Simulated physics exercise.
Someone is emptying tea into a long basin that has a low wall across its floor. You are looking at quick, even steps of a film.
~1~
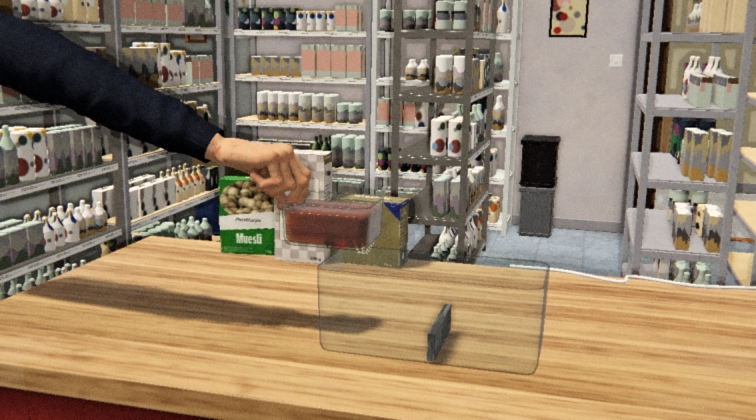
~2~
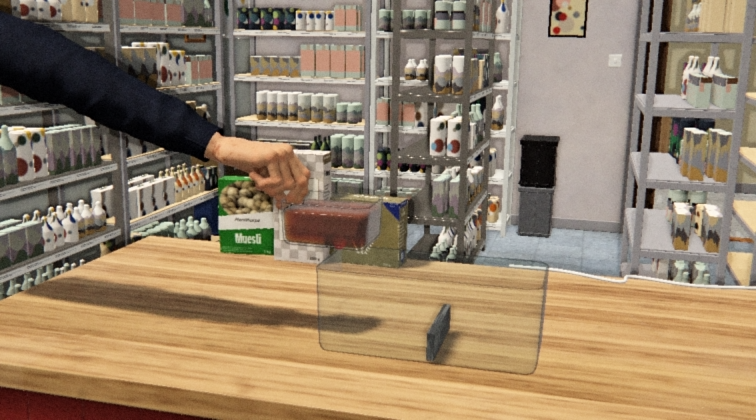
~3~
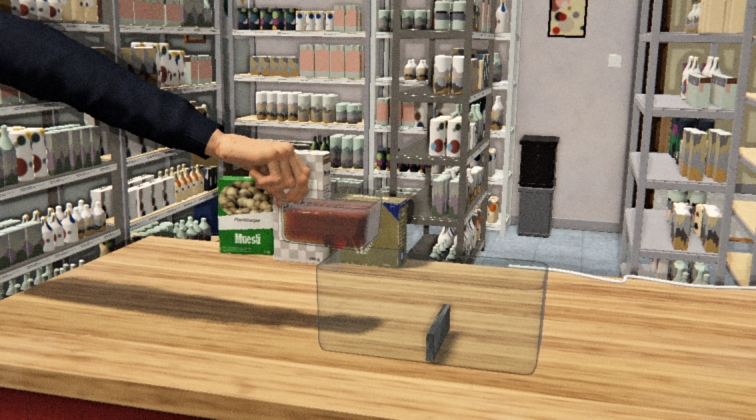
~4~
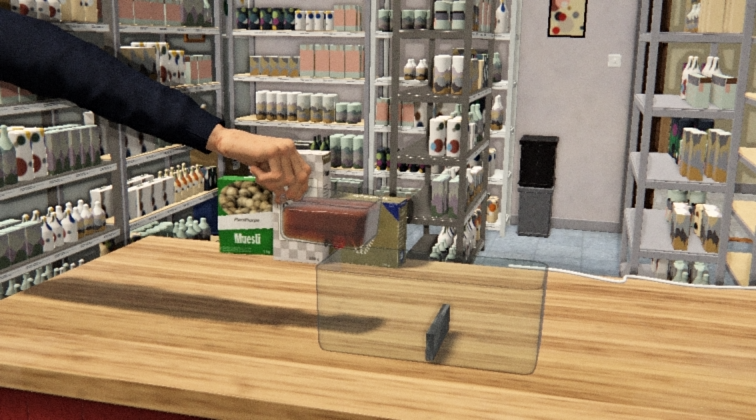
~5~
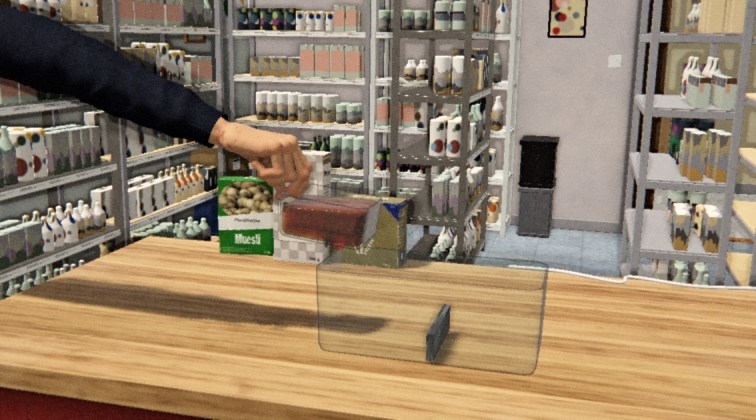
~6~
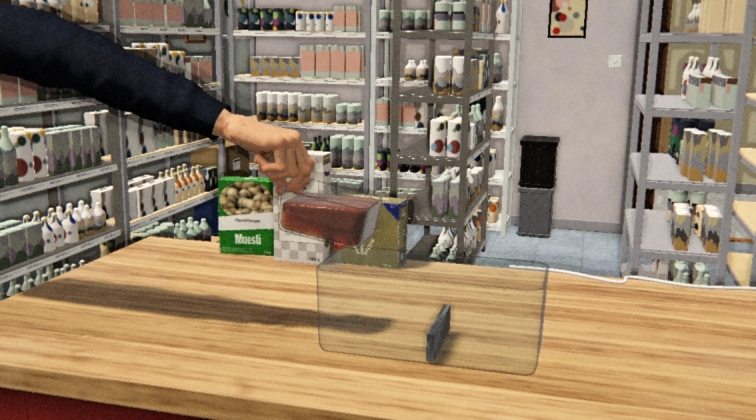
The video shows a hand reaching in from the left, holding a clear container of reddish-brown tea above a transparent basin on a wooden shop counter. The container is level at first, then tilts slowly and slightly to the right.
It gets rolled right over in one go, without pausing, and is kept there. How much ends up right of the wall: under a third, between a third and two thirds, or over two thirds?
Middle range.
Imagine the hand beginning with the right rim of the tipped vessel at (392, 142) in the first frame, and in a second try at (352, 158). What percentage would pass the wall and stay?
First try: 80 percent; second try: 15 percent.
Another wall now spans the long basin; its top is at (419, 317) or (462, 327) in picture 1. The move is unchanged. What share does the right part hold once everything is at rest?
Try 1: Some 80 %; try 2: 15 %.
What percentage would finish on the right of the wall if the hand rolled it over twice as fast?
Around 60 percent ends up there.
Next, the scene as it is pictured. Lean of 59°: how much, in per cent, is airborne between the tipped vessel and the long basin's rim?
It's close to 30 percent.
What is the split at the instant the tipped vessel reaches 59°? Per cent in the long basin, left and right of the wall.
Left: Some 15 %. Right: Some 0 %.
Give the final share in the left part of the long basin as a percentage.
Share approx. 55 %.
A moment on, the tilt is 59° and 54 per cent is still to pour, 15 is left of the wall and 0 right of it.
Next, the tilt is 92° and 10 per cent is still to pour, 37 is left of the wall and 44 right of it.
Then the tilt is 100° and 0 per cent is still to pour, 53 is left of the wall and 44 right of it.
Later the tilt is 100° and 0 per cent is still to pour, 54 is left of the wall and 45 right of it.
In the end 54 per cent lies left of the wall, 44 right of it and 1 outside.
